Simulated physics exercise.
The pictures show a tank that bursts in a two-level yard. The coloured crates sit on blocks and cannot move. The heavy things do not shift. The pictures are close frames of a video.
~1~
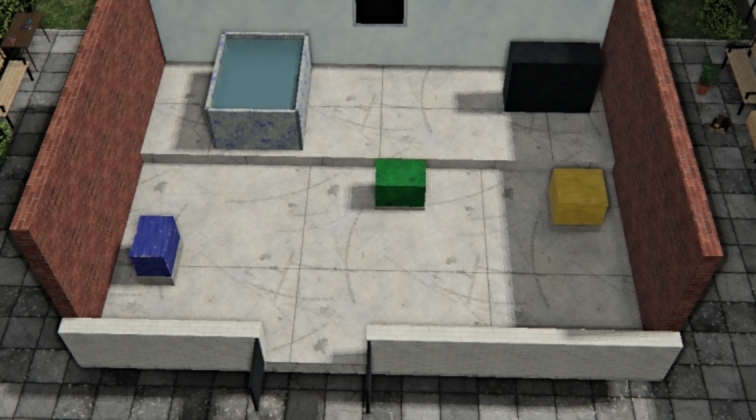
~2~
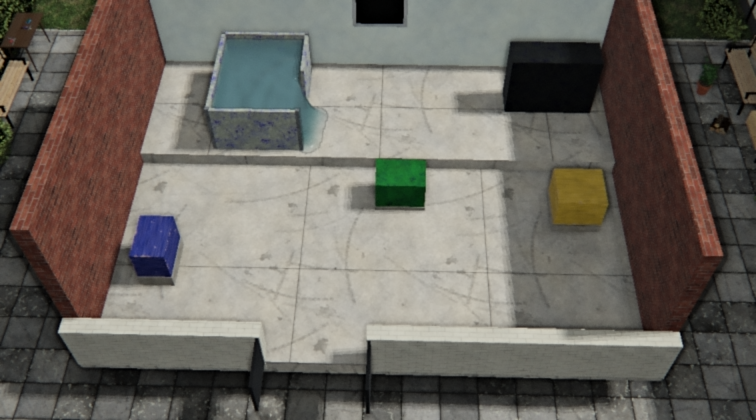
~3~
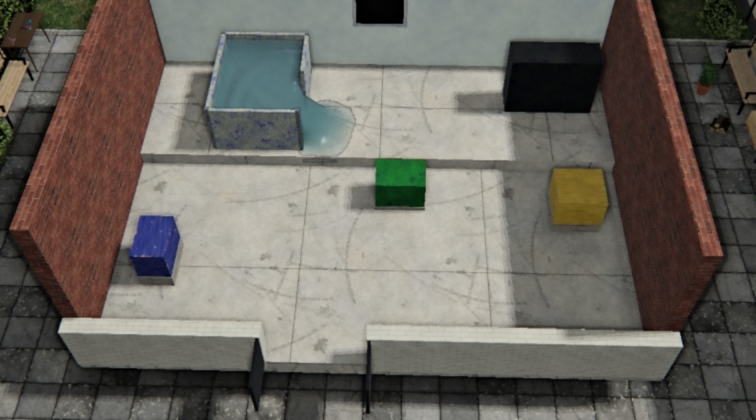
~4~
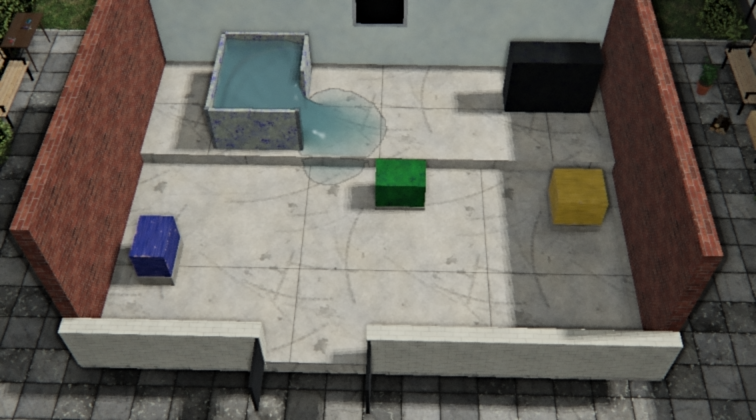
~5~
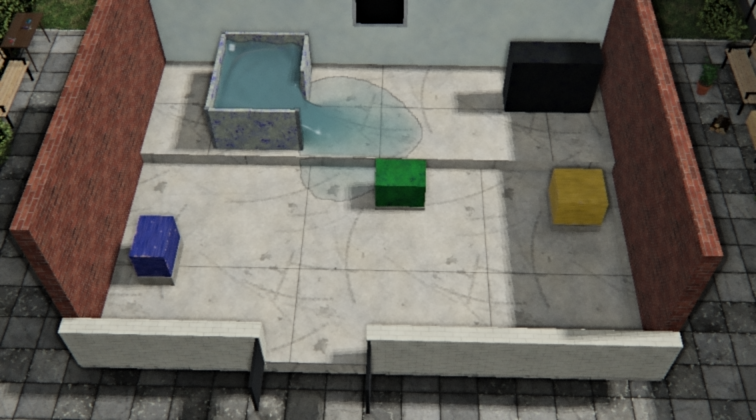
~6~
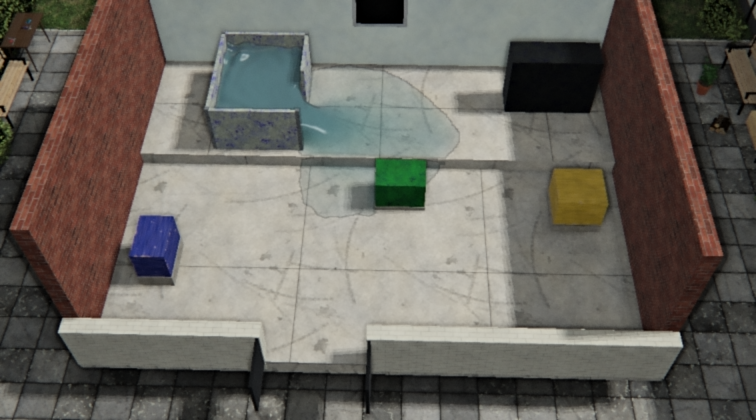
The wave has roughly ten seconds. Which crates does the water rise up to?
The blue crate keeps dry; the green crate is soaked; the yellow crate is soaked.
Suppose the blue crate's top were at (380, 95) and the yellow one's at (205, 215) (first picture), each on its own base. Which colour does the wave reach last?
That is the yellow crate.
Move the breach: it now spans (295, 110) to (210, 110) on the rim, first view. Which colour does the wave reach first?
It is the crate marked blue.
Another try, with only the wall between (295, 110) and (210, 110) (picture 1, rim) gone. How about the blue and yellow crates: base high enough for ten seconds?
The blue crate is wetted; the yellow crate remains dry.
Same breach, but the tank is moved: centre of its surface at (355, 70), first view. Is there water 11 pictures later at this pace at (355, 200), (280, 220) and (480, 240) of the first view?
In turn: Clear, clear, wet.
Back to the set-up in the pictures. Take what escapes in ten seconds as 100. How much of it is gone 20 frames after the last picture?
Near 30 in a hundred.
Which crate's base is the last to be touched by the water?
Last comes the blue-painted one.
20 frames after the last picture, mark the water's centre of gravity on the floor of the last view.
Roughly at (424, 147).
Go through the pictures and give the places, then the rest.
The first frame shows still water in the water tank at (259, 74).
In the second frame, the front is at (321, 112), out from the gap at (301, 117).
In the third frame, the front is at (350, 117), out from the gap at (301, 118).
In the fourth frame, the front is at (383, 125), out from the gap at (301, 119).
In the fifth frame, water pours out at (301, 119) and has run to (416, 140).
In the sixth frame, the front is at (453, 141), out from the gap at (301, 118).
A moment on, water covers 35 % of the floor; the blue crate not reached, the green crate water round its plinth, the yellow crate water round its plinth.
Next, water covers 45 % of the floor; the blue crate not reached, the green crate water round its plinth, the yellow crate water round its plinth.
Then, water covers 60 % of the floor; the blue crate not reached, the green crate water round its plinth, the yellow crate water round its plinth.
Later, water covers 60 % of the floor; the blue crate not reached, the green crate water round its plinth, the yellow crate water round its plinth.
In the end, water covers 90 % of the floor; the blue crate stayed above the water, the green crate was topped, the yellow crate was topped.
